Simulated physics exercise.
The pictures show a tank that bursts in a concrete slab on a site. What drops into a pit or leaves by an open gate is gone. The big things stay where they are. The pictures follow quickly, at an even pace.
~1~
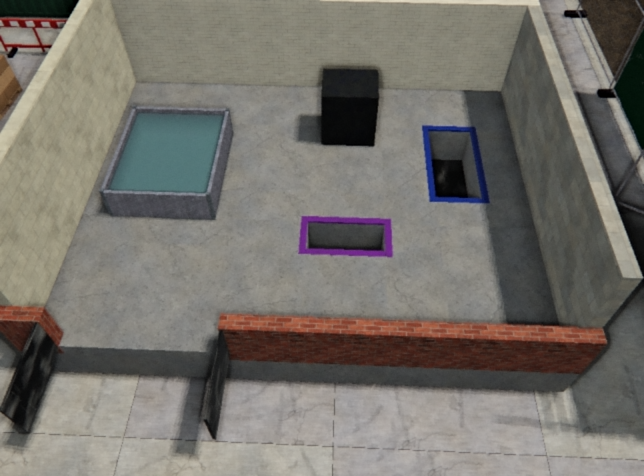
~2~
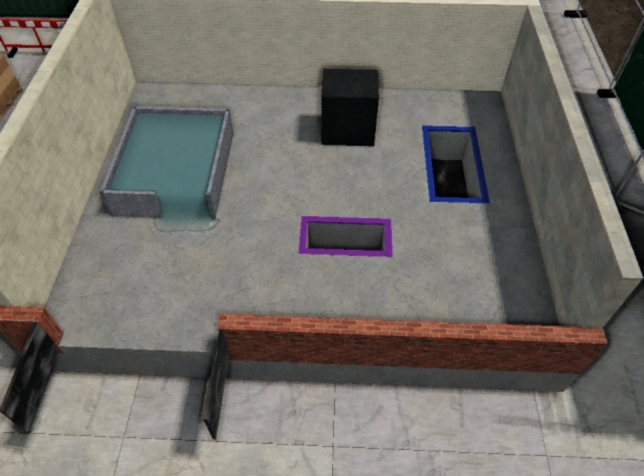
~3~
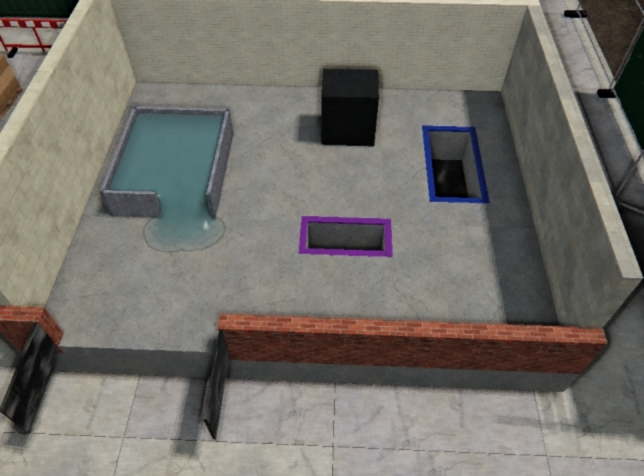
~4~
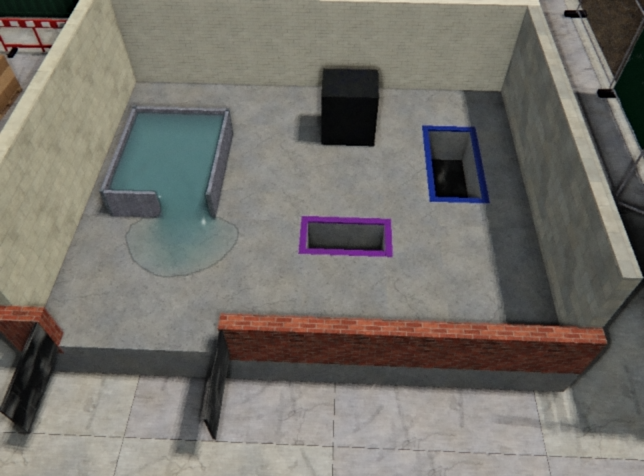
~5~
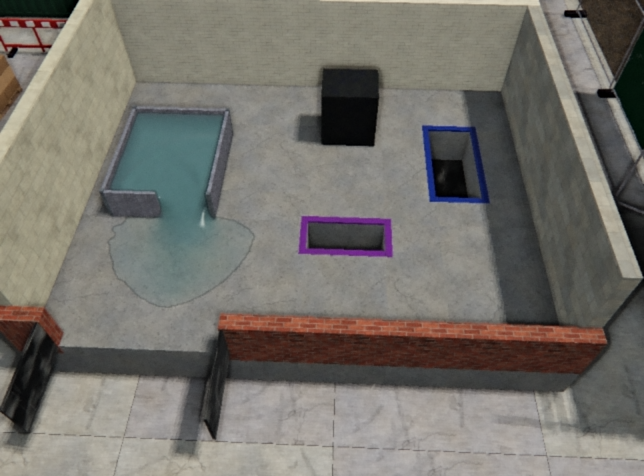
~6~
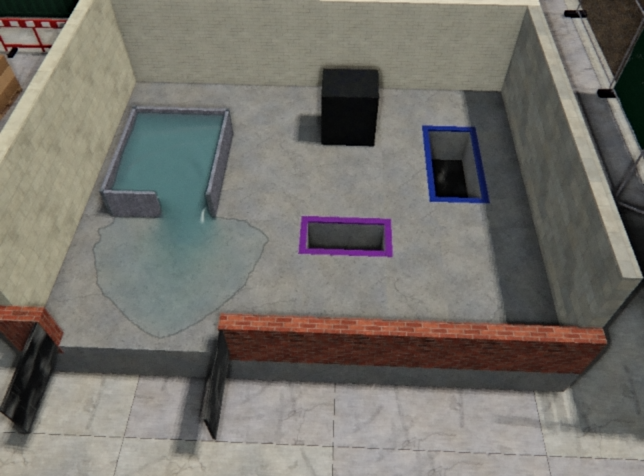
Water poured through a gap in the front wall of the tank at the left and spread across the concrete floor in a widening puddle, reaching toward the brick wall and open gate at the front.
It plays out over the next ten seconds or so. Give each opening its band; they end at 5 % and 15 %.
The gate takes more than 15 %; the purple pit takes less than 5 %; the blue pit takes less than 5 %.
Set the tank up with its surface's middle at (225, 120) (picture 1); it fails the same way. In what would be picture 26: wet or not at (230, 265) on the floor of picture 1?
At that place: Under water.
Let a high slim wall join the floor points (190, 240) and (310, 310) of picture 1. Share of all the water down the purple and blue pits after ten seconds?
In per cent: Purple 10, blue 2.
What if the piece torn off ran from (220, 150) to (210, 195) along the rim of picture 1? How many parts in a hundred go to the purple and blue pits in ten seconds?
In per cent: Purple 25, blue 25.
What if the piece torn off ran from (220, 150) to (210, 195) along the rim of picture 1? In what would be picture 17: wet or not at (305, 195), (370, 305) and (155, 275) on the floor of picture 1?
In turn: Flooded, under water, dry.
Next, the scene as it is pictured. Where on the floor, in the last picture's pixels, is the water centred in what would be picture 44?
Close to (241, 221).
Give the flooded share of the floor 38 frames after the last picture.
Close to 40 %.
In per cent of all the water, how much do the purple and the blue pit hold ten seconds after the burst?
Near 2 and 2 in a hundred.
A moment on, water covers 15 % of the floor; the gate 4 %, the purple pit 0 %, the blue pit 0 %.
Next, water covers 20 % of the floor; the gate 13 %, the purple pit 0 %, the blue pit 0 %.
Then, water covers 30 % of the floor; the gate 25 %, the purple pit 0 %, the blue pit 0 %.
Later, water covers 40 % of the floor; the gate 39 %, the purple pit 1 %, the blue pit 0 %.
In the end, water covers 50 % of the floor; the gate 50 %, the purple pit 2 %, the blue pit 3 %.
